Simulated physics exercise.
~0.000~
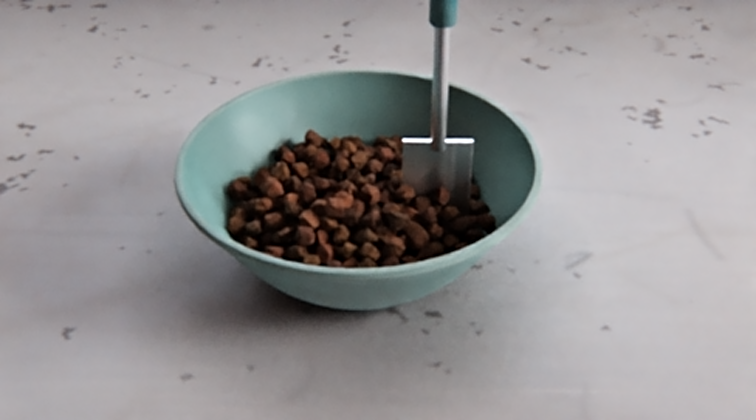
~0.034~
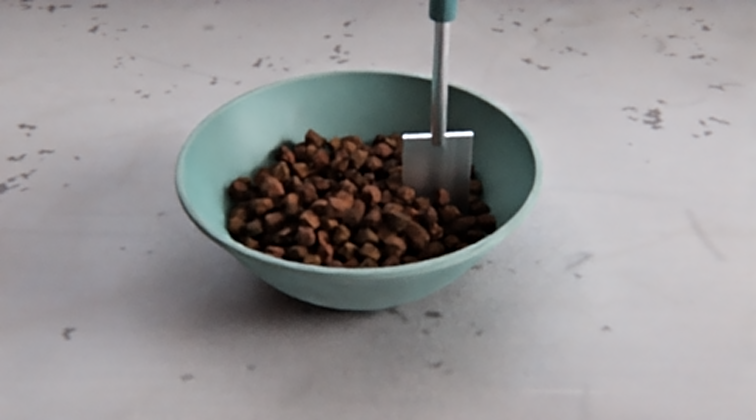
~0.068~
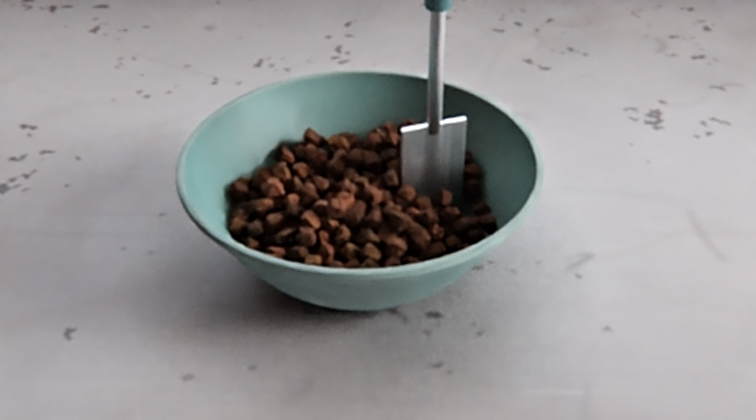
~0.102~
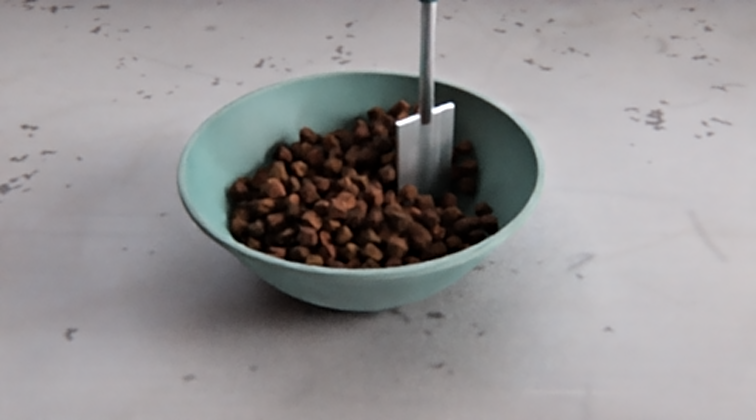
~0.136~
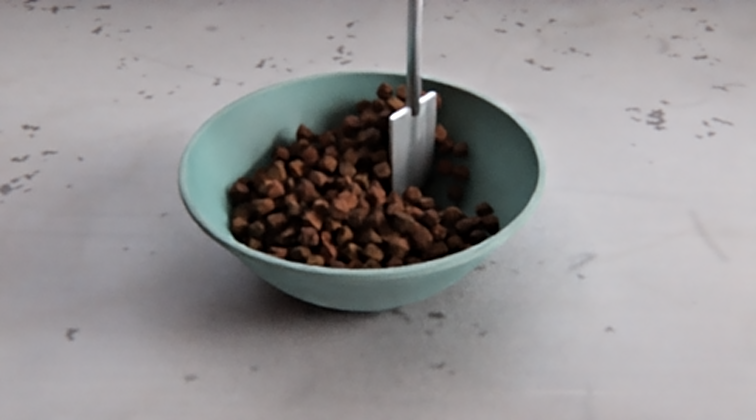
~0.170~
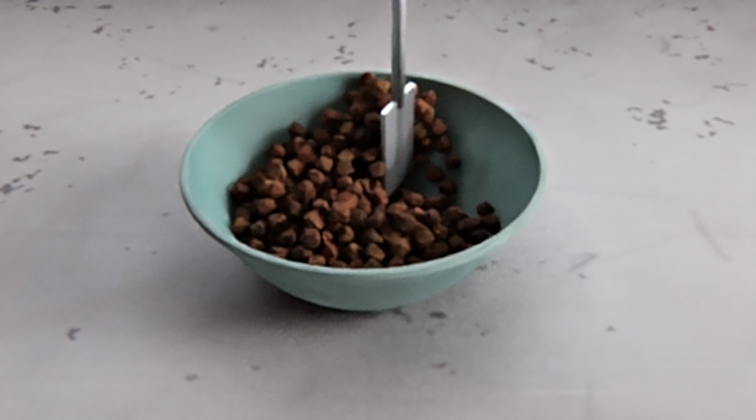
Teal bowl of brown pet food pellets sitting on a speckled grey table as a metal spatula sweeps pellets toward the back.
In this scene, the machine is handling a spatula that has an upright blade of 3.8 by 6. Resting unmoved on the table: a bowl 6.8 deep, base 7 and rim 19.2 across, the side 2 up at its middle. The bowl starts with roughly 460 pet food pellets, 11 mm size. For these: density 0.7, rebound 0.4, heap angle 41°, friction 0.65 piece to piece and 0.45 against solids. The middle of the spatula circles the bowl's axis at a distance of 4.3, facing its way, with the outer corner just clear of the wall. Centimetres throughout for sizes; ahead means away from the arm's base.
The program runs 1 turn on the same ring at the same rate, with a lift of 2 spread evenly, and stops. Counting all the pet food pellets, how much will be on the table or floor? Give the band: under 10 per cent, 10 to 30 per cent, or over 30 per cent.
Band: Under 10 per cent.
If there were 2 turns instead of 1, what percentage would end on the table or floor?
Then some 5 per cent.
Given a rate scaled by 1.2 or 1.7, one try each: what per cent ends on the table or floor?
First try close to 5, second close to 15, in per cent.
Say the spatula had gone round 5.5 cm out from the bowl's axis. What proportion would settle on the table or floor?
It would be near 5 per cent.
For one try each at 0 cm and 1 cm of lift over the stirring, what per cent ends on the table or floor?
I'd reckon around 5 and 5 per cent.
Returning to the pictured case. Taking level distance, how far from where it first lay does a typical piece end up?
Near 6 cm.
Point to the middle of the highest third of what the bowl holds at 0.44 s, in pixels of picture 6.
At about (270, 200).
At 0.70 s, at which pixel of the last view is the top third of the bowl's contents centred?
Near (445, 212).
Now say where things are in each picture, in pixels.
The first picture shows the spatula neck at (439, 117), 0° round; upper third of the load around (350, 201), from x 235 to 485, top at y 140; 465 in the bowl.
The second picture shows the spatula neck at (439, 111), 6° round; upper third of the load around (355, 196), from x 235 to 485, top at y 140.
The third picture shows the spatula neck at (435, 100), 21° round; upper third of the load around (363, 187), from x 235 to 485, top at y 130.
The fourth picture shows the spatula neck at (426, 90), 35° round; upper third of the load around (366, 180), from x 240 to 490, top at y 110.
The fifth picture shows the spatula neck at (414, 82), 50° round; upper third of the load around (361, 175), from x 240 to 490, top at y 90.
The sixth picture shows the spatula neck at (398, 75), 65° round; upper third of the load around (354, 170), from x 240 to 490, top at y 80; 465 in the bowl.
After 0.44 s, 179° round, highest piece 9 above the table; 463 in the bowl, 2 in flight or on the tool.
After 0.70 s, 294° round, highest piece 9 above the table; 454 in the bowl, 9 on the table or floor, 2 in flight or on the tool.
After 1.03 s, 0° round, highest piece 8 above the table; 440 in the bowl, 25 on the table or floor.
After 1.73 s, 0° round, highest piece 8 above the table; 440 in the bowl, 25 on the table or floor.
In the end, 440 in the bowl, 25 on the table or floor. That is 5 % on the table or floor.
